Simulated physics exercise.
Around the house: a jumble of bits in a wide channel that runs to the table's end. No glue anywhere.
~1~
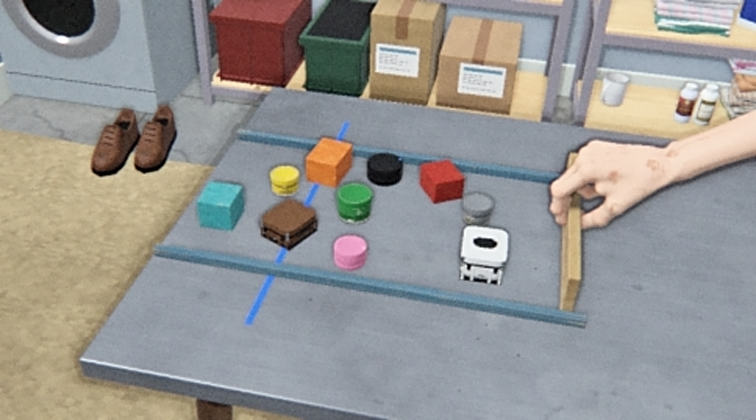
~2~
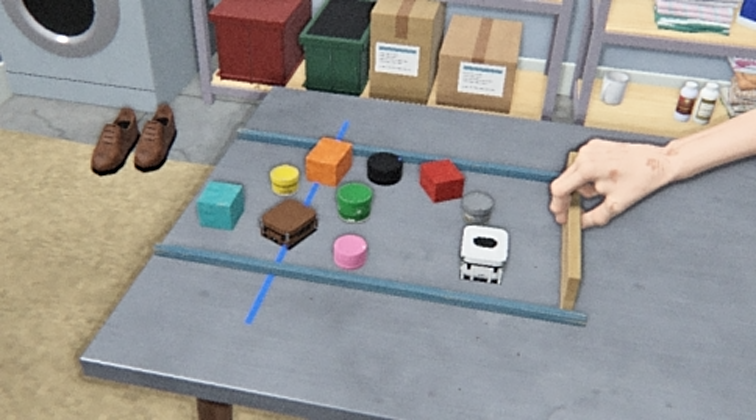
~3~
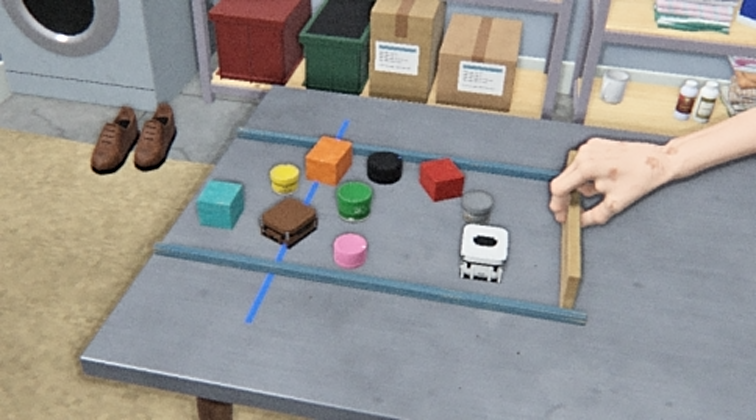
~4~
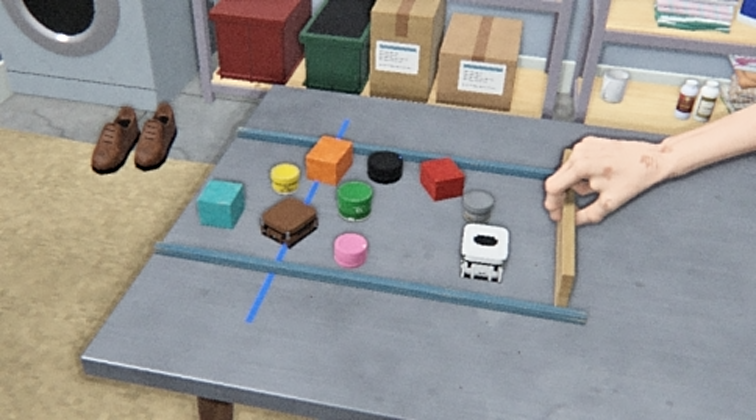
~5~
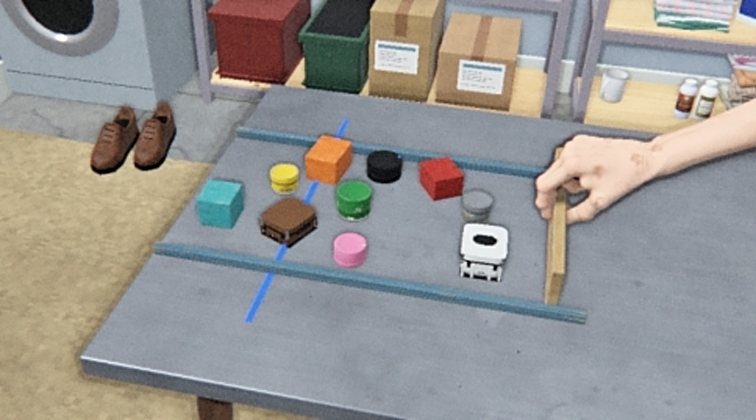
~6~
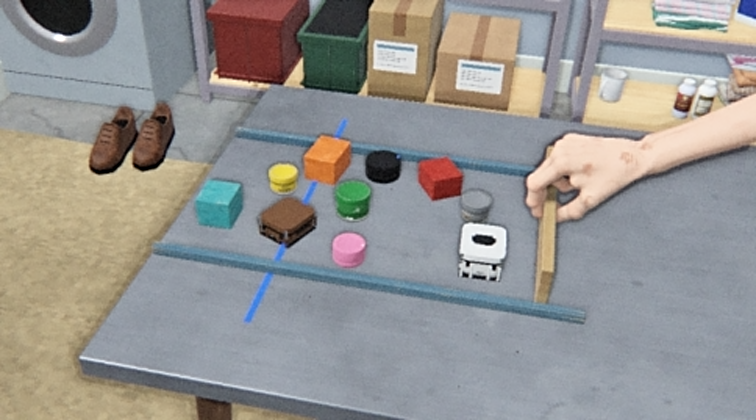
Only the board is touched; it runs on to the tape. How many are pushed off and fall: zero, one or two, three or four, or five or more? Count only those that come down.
Outcome: The number that fall off is zero.
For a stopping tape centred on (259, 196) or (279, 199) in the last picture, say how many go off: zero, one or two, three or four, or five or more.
Taking them in turn, just one or two; 1 or 2.
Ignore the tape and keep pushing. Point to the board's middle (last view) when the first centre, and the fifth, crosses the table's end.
First at (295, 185), next at (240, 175).
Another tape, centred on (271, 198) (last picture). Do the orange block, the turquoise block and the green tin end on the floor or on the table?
The orange block holds on, the turquoise block drops off, the green tin remains up.
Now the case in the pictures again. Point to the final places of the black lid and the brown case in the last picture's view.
About (281, 146), and the other about (234, 204).
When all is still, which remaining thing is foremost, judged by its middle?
The turquoise block ends nearest.
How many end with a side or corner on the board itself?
It touches 4.
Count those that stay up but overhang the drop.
It comes to 1.
Soon after, none off yet; turquoise block at rest near (220, 204); yellow pot at rest near (284, 179); brown case at rest near (288, 223).
Then, none off yet; turquoise block at rest near (220, 204); yellow pot at rest near (284, 179); brown case at rest near (285, 222).
At rest, the number that fall off is zero.
